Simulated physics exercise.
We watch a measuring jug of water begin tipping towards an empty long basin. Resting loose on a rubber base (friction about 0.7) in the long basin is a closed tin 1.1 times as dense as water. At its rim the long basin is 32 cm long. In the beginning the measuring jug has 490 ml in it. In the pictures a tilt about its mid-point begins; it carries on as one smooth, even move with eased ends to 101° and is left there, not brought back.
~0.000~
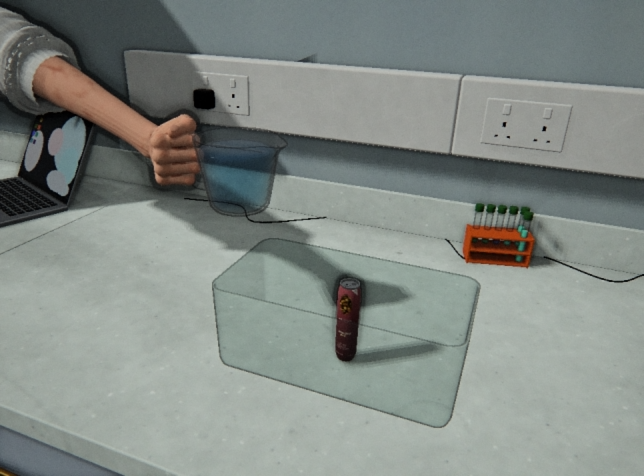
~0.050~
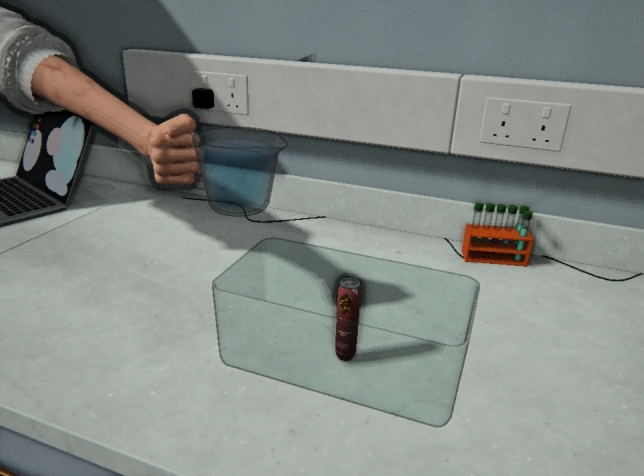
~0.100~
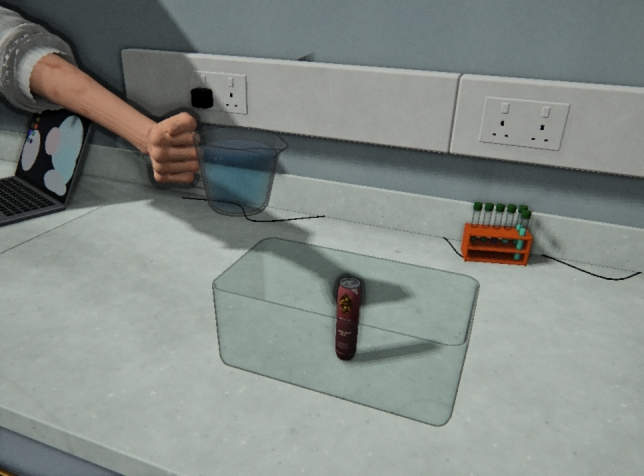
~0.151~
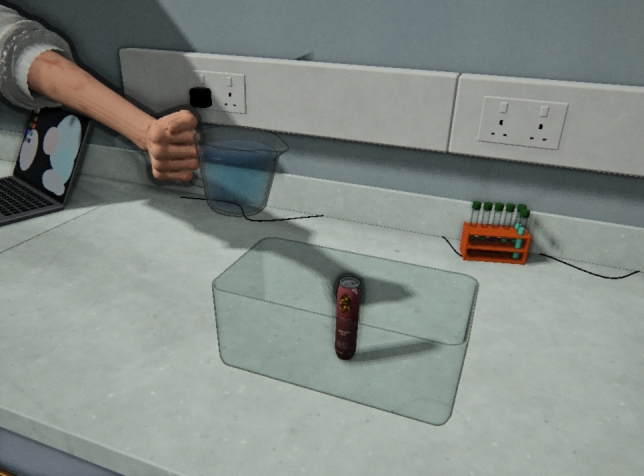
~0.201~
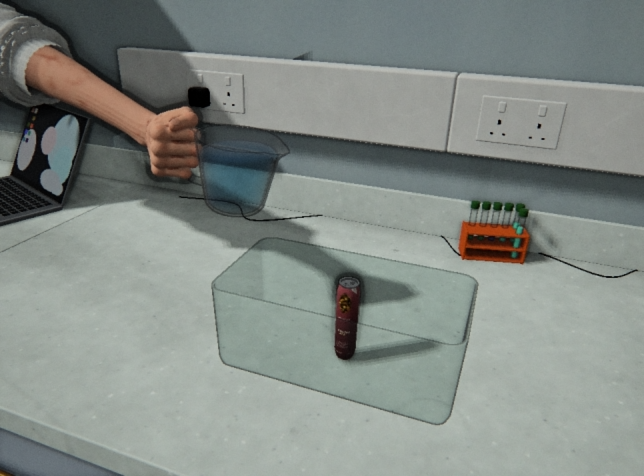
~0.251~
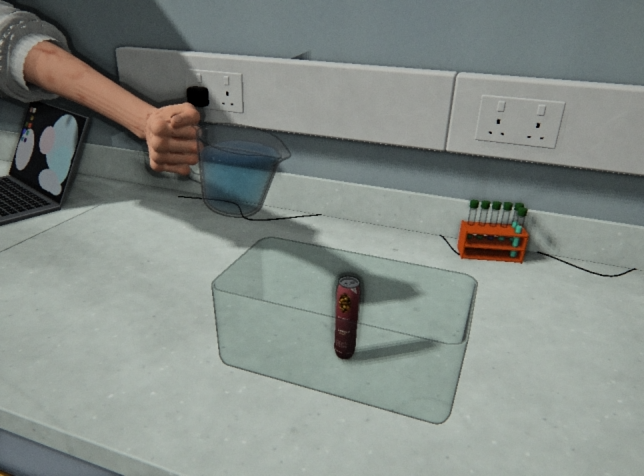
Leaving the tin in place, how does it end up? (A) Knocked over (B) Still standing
Option B: Still standing.
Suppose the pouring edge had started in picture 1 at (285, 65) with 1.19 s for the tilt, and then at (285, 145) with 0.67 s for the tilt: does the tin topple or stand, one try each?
In the first try it comes down; in the second it remains standing.
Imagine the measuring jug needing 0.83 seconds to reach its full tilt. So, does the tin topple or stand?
With that tilt, the tin stays on its base.
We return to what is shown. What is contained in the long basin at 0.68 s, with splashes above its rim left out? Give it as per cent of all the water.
I reckon close to 10 percent of it.
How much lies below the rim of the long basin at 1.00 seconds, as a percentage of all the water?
The share is close to 72 percent.
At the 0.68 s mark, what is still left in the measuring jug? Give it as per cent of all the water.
Remaining: Near 70 % of the total.
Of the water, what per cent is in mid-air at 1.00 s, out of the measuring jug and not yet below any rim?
Estimated airborne part: Roughly 14 per cent.
By 0.68 s the tilt is 62° and 69 per cent is still to pour; the tin stands where it began.
By 1.00 s the tilt is 95° and 14 per cent is still to pour; the tin stands 1 cm from where it began.
By 1.33 s the tilt is 101° and 0 per cent is still to pour; the tin stands 1 cm from where it began.
By 1.69 s the tilt is 101° and 0 per cent is still to pour; the tin stands 1 cm from where it began.
At rest the tin stands 1 cm from where it began.
